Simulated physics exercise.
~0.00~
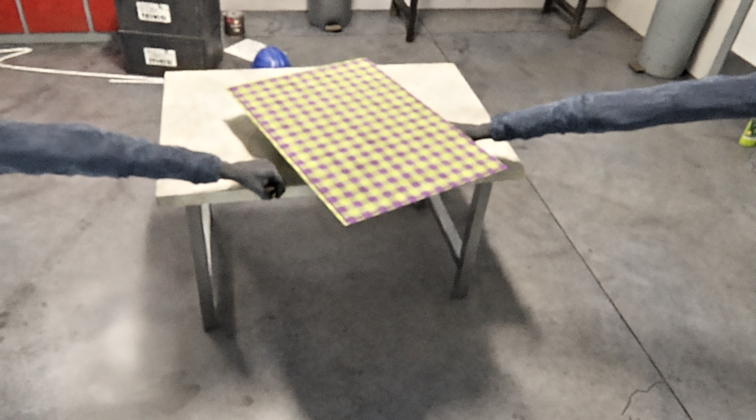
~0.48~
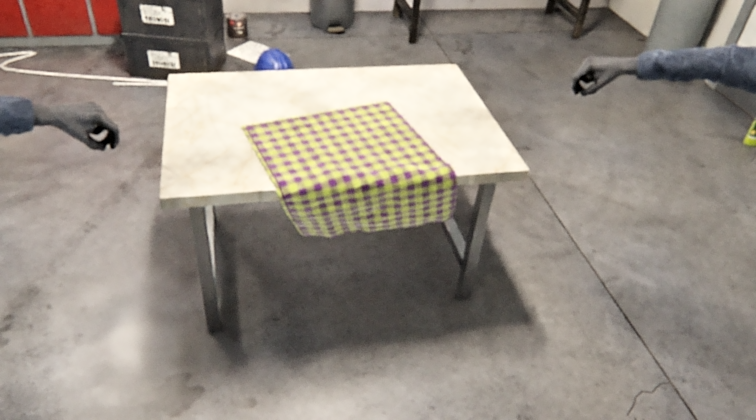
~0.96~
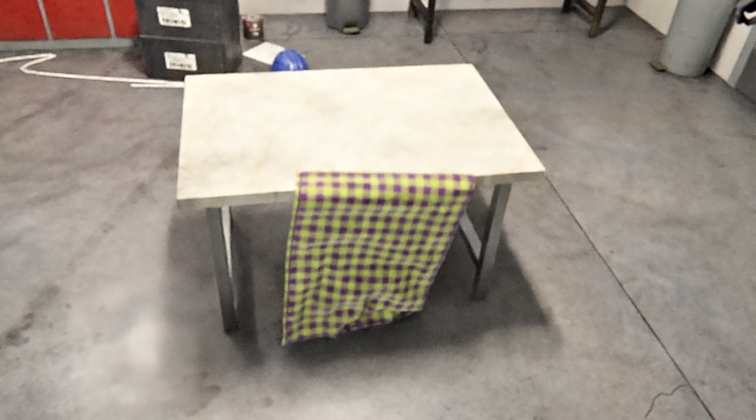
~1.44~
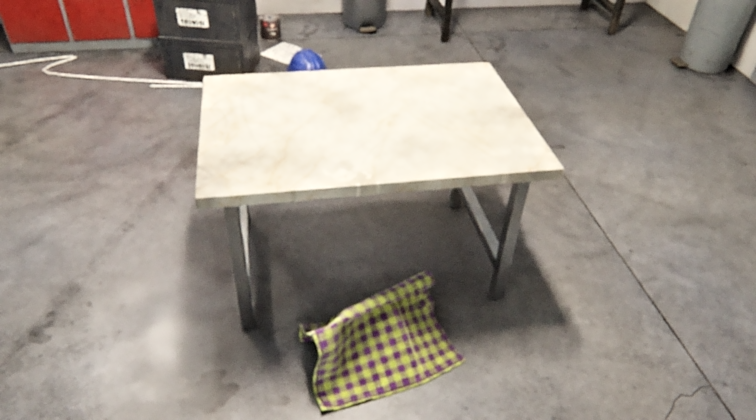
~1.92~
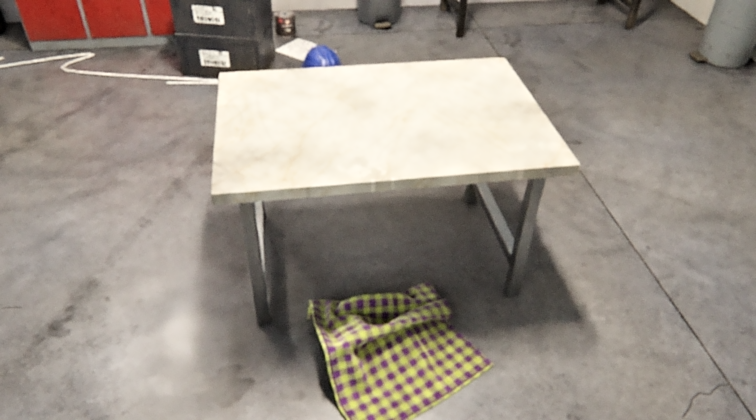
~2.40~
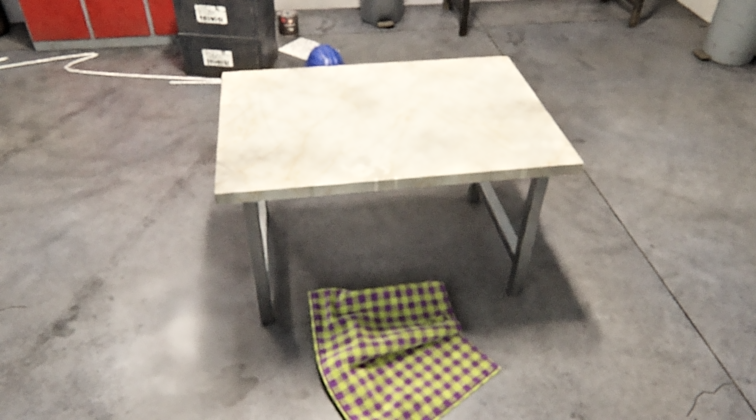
A yellow and purple checked tea towel is held out flat by two gloved hands above a pale-topped workbench on a grey concrete floor. The hands let go and draw apart, and the cloth drops partly onto the top, its front part folding down over the near edge. It then slides forward until most of it hangs below the edge, while the view shifts slightly left. The towel slips off completely and falls, crumpling as it reaches the floor. It settles in a rumpled heap in front of the bench, leaving the top bare.
